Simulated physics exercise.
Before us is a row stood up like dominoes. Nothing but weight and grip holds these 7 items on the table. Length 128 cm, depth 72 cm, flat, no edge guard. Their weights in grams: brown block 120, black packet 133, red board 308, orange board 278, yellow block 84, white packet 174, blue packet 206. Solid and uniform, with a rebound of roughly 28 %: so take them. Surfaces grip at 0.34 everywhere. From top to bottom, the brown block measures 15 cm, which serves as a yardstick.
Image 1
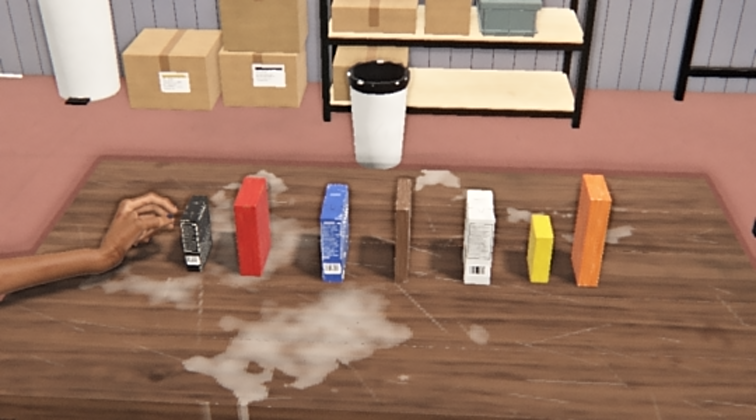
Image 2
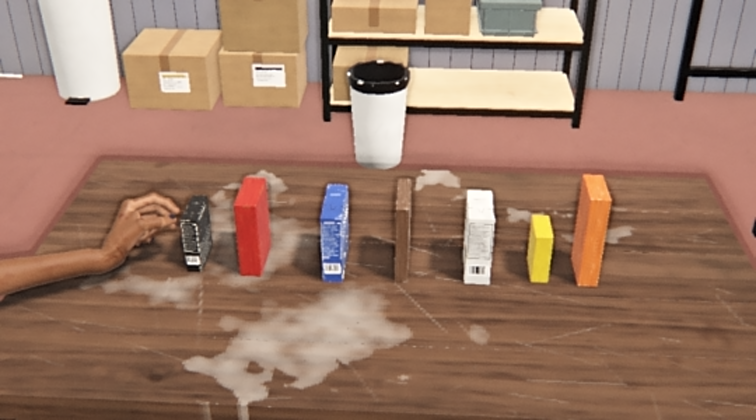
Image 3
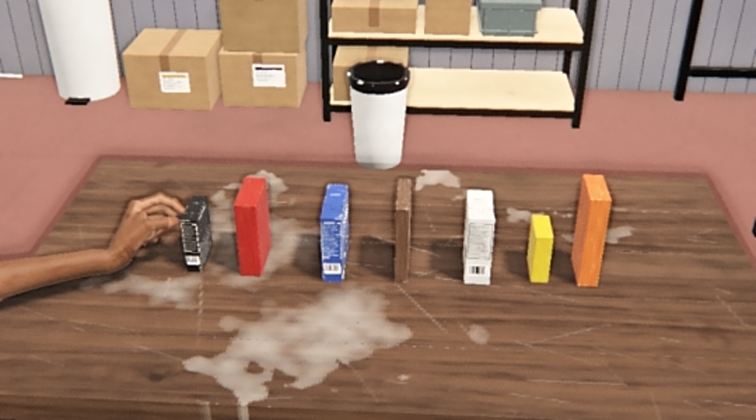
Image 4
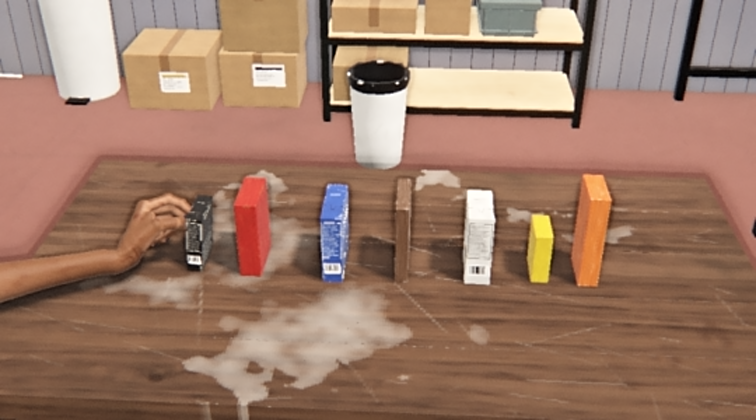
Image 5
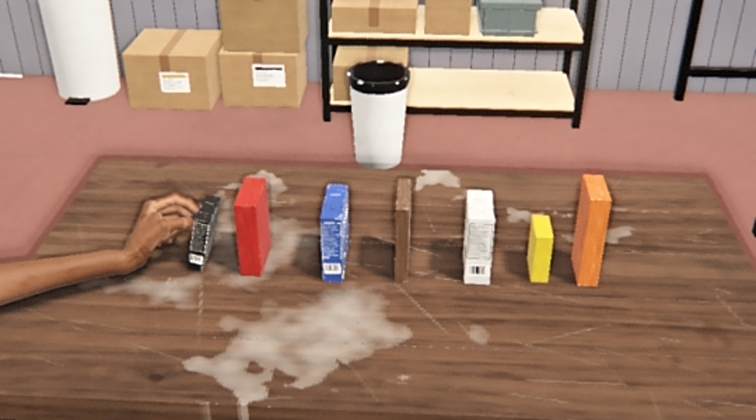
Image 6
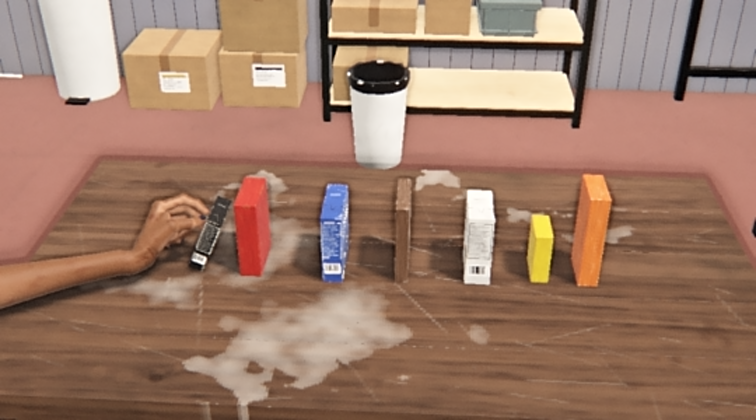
The video shows a hand beside a row of seven upright, differently coloured box-shaped objects on a worn wooden table. After staying nearly still, the hand pushes the black packet at the left end, tilting it rightward toward the red board.
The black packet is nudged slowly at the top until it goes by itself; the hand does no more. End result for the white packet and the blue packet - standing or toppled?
White packet standing, blue packet standing.
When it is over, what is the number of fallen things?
1.
Then, 0.40 s on from there, black packet 44° over; red board 3° off upright.
Then, 0.70 s on from there, black packet 90° over.
In the end, all 5 under 5 cm from the start. At the end, from the last picture's camera, white packet near (478, 237), blue packet near (336, 233).
